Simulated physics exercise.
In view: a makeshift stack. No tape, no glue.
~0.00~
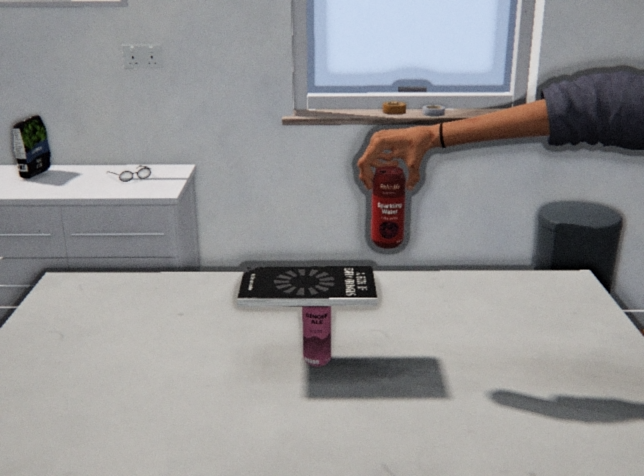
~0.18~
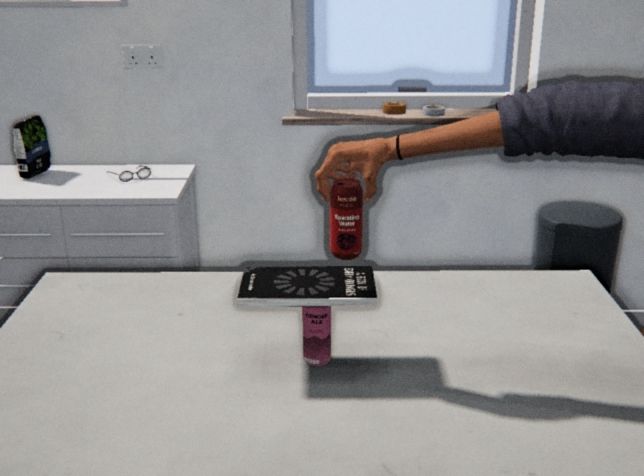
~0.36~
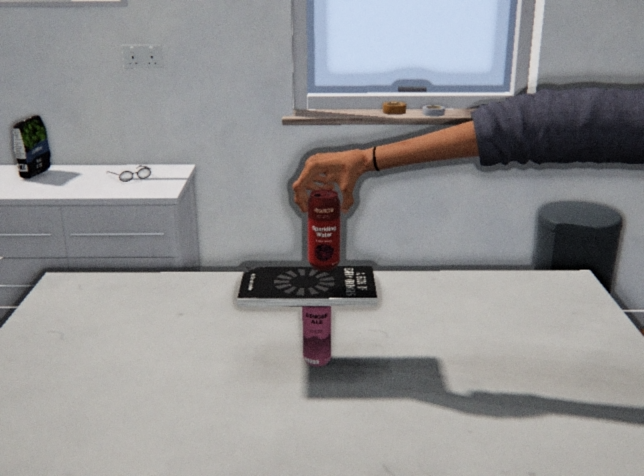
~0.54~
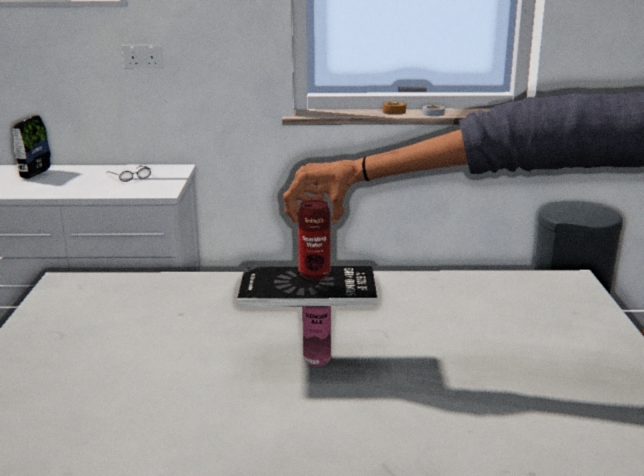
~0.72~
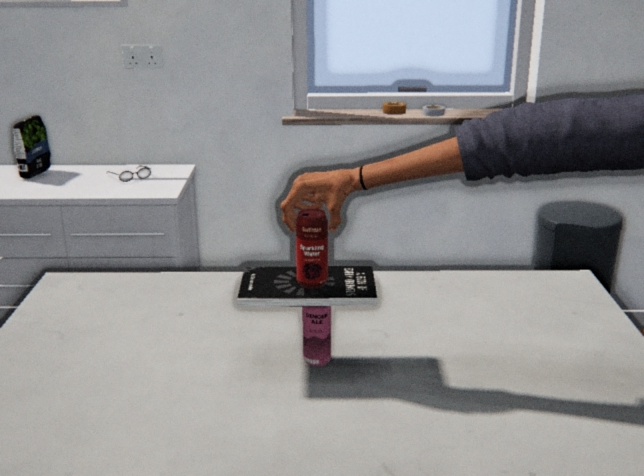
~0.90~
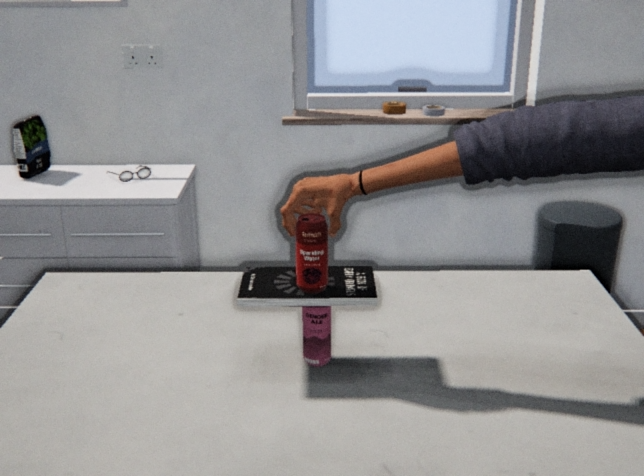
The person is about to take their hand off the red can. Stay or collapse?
It keeps its balance.
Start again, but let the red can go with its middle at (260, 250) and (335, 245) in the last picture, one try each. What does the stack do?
In the first case it gives way; in the second case it holds.
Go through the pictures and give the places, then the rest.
In the first frame, still above its spot; red can (388, 208); pink can (317, 326).
In the second frame, still above its spot; red can (347, 220); pink can (317, 326).
In the third frame, still above its spot; red can (324, 230); pink can (317, 326).
In the fourth frame, still above its spot; red can (315, 241); pink can (317, 326).
In the fifth frame, still above its spot; red can (312, 249); pink can (317, 326).
In the sixth frame, in place under the hand; red can (312, 254); pink can (317, 326).
Around 1.10 s, nothing moves.
Around 1.30 s, red can resting near (312, 255).
Finally (2.0 s), all 3 still in place. Final places as the last picture's camera would see them, red can near (312, 255). The stack holds.
